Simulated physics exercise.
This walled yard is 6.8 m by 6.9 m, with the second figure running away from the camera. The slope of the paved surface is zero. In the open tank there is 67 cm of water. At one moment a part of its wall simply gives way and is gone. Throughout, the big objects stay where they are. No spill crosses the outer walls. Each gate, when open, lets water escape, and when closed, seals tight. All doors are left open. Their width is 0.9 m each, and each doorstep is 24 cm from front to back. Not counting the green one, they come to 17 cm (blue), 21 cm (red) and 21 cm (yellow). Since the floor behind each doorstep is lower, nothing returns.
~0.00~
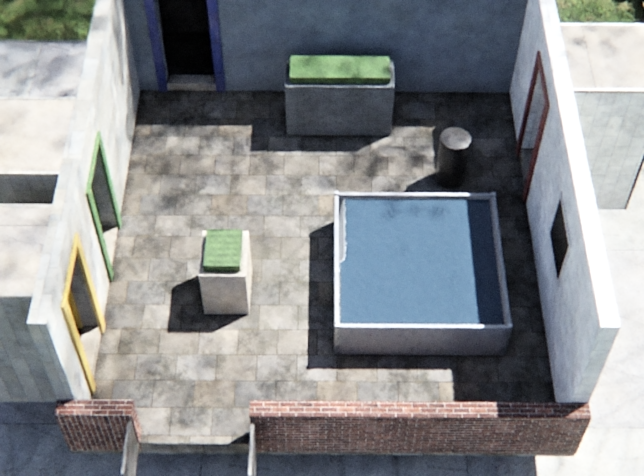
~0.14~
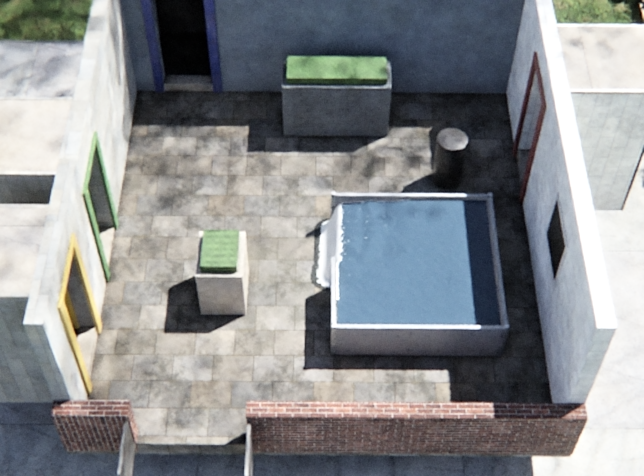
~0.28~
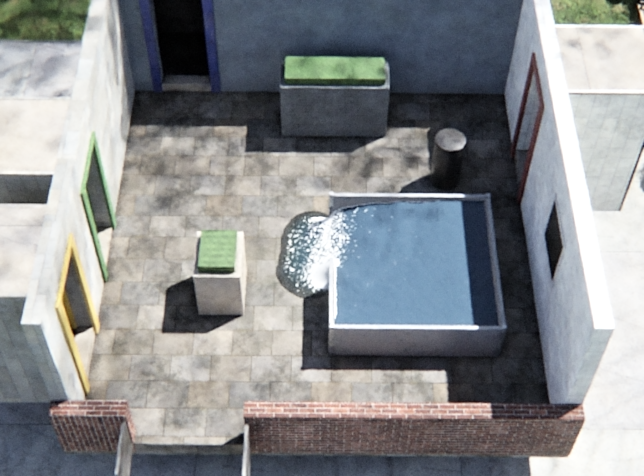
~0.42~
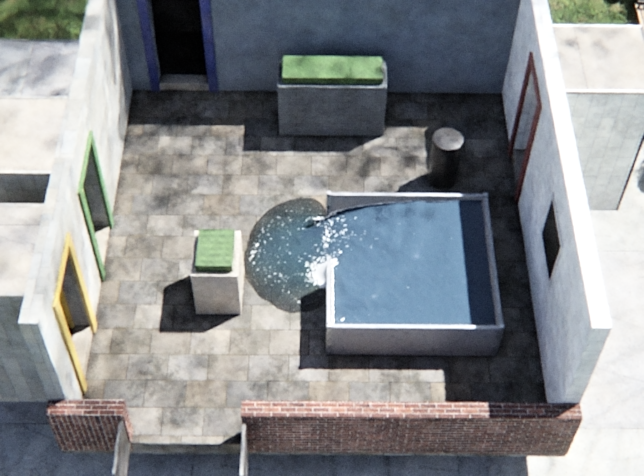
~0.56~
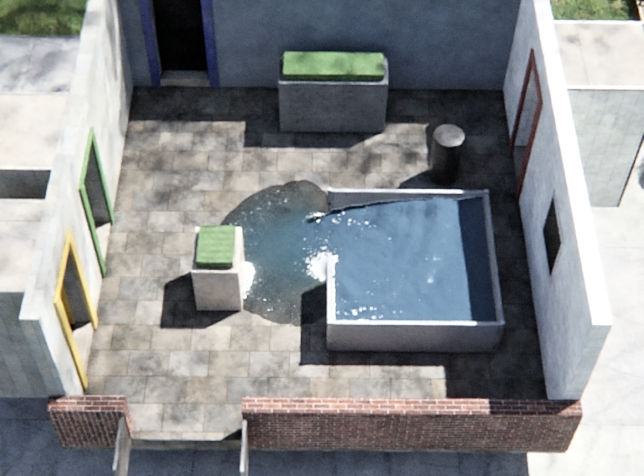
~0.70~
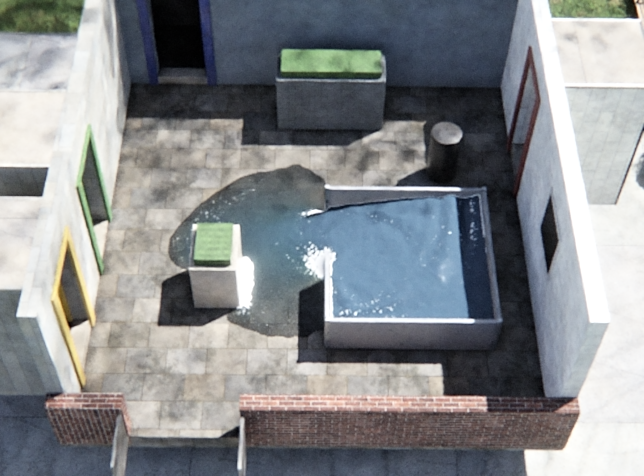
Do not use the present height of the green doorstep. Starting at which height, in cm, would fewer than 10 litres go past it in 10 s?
Starting at roughly 29 cm.
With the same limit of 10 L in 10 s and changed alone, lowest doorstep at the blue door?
At the blue door you'd want roughly 23 cm.
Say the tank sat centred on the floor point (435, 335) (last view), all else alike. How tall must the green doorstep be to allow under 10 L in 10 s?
9.5 cm or thereabouts.
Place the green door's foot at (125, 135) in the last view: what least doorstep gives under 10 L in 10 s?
Around 19 cm would do it.
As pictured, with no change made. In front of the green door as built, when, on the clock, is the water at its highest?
Peak: Close to 3.0 s.
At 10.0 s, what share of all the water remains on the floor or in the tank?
Something near 80 out of a hundred parts.
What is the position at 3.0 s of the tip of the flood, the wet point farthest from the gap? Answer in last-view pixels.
At about (132, 85).
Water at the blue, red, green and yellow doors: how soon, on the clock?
It gets to blue after 2.2 s, red after 6.5 s, green after 1.0 s and yellow after 2.2 s.
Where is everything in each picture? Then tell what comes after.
In the first frame, still water, 67 cm deep, in the open tank at (419, 260); the green door at (104, 212) is dry.
In the second frame, the front is at (315, 277), 0.3 m from the gap at (335, 246); 0.2 m2 of floor is wet, 67 cm left at the back.
In the third frame, the gap is at (333, 247), the front 0.8 m out at (283, 277); the back of the open tank holds 67 cm.
In the fourth frame, the gap is at (330, 247), the front 1.3 m out at (247, 263); the back of the open tank holds 67 cm.
In the fifth frame, the front is at a hidden place, 1.9 m from the gap at (331, 243); 3.4 m2 of floor is wet, 67 cm left at the back.
In the sixth frame, water pours out at (329, 240) and has run 2.5 m, to (175, 254); about 6 cm deep outside, 65 cm at the back; 1.2 m in a straight line remain to the green door at (95, 205).
After 1.4 s water covers 30 % of the floor, deepest (39 cm) near (317, 234); 14 cm at the green door, 19 litres in over its 9 cm doorstep.
After 3.0 s water covers 50 % of the floor, deepest (38 cm) near (130, 99); 27 cm at the green door, 223 litres in over its 9 cm doorstep.
After 10.0 s water covers 95 % of the floor, deepest (14 cm) near (103, 259); 14 cm at the green door, 453 litres in over its 9 cm doorstep.
At the green door as built, the water arrived by 1.0 s and peaked near 27 cm at 3.0 s.
With a doorstep of 24 cm, 44 litres would have come in within the 10 s; with 32.5 cm, 2 litres. So under 10 litres takes about 29 cm.
